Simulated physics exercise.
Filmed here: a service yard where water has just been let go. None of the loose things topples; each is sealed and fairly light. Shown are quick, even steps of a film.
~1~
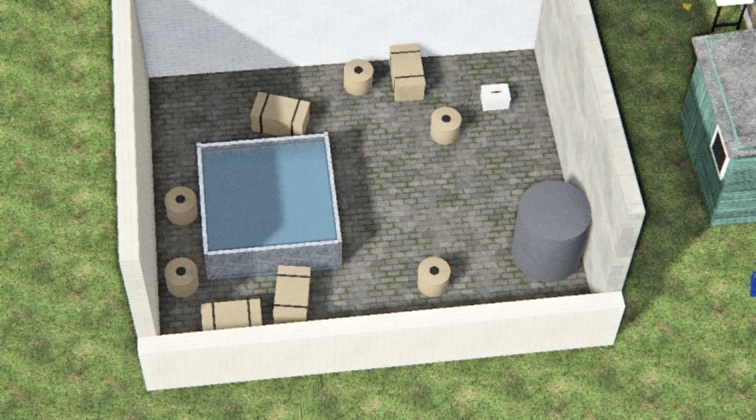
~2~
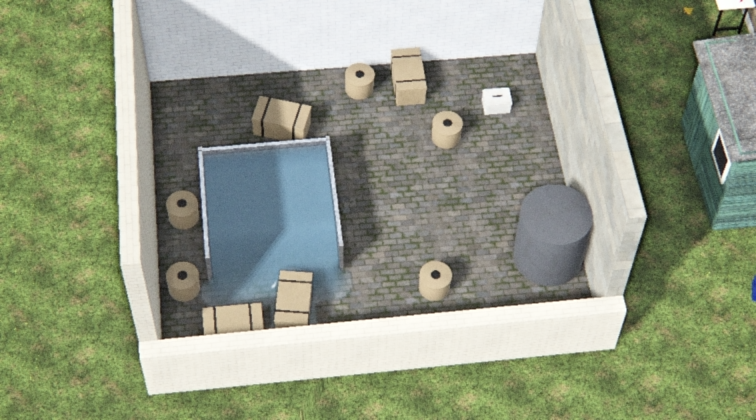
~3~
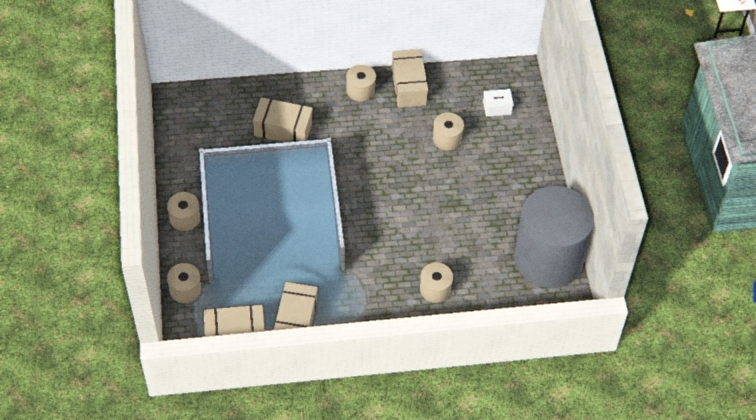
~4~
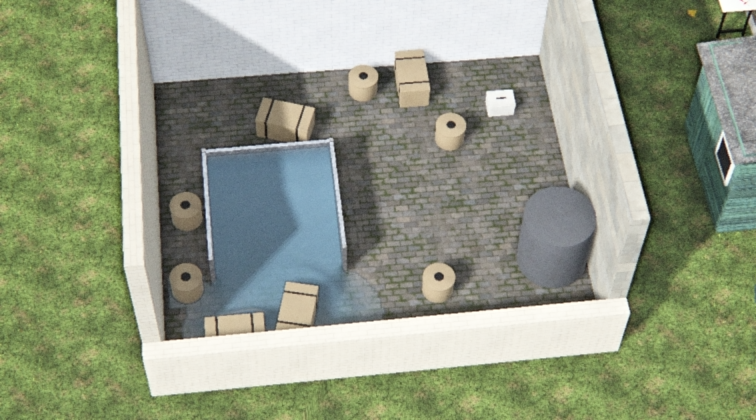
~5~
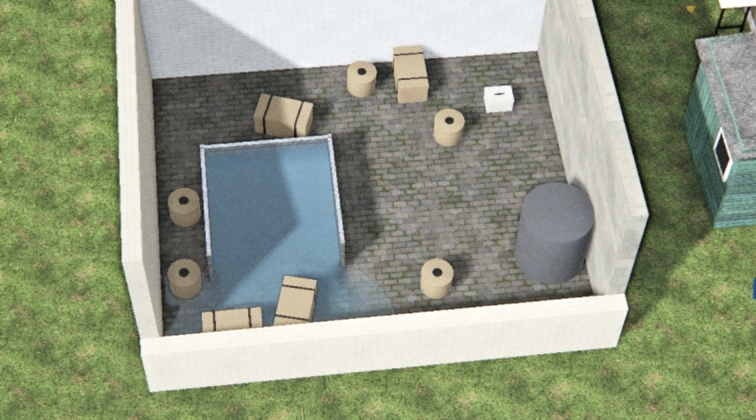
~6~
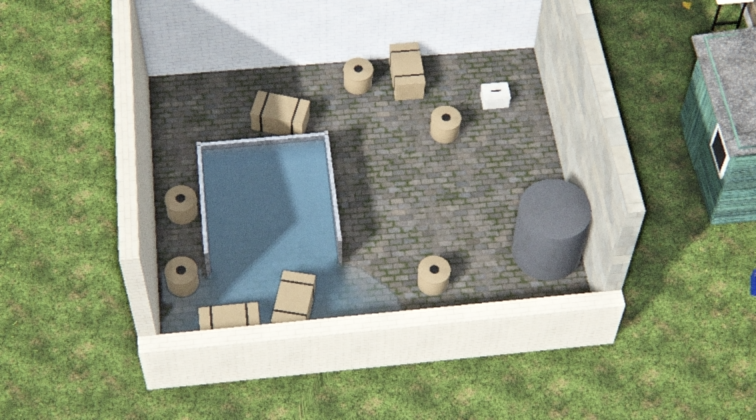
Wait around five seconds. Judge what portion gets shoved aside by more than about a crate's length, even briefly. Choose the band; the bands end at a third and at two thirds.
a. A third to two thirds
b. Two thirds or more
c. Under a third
a.
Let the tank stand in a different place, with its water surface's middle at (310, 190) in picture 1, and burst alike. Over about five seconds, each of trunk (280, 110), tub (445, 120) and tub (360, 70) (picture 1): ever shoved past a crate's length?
Taking them in order, fell short, fell short, fell short.
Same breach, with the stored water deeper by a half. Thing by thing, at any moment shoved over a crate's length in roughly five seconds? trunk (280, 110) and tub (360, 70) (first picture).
Each in sequence - never got there, carried at least that far.
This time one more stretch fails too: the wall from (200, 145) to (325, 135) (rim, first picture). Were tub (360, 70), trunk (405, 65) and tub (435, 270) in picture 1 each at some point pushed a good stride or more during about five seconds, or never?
Object by object: Covered the distance, covered the distance, short of it.
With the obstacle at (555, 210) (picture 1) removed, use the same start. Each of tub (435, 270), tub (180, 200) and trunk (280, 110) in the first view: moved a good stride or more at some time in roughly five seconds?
One at a time: The first traveled far, the second traveled far, the third remained nearby.
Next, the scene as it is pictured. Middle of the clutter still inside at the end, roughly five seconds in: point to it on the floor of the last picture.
Centre of the remaining clutter: Around (375, 111).
A moment on, 0 of 10 are well off their spots; 2 afloat.
Next, 4 of 10 are well off their spots; 3 afloat.
Later, 5 of 10 are well off their spots; 3 afloat.
In the end, 5 of 10 are well off their spots, and 5 have been at some point; 2 afloat.
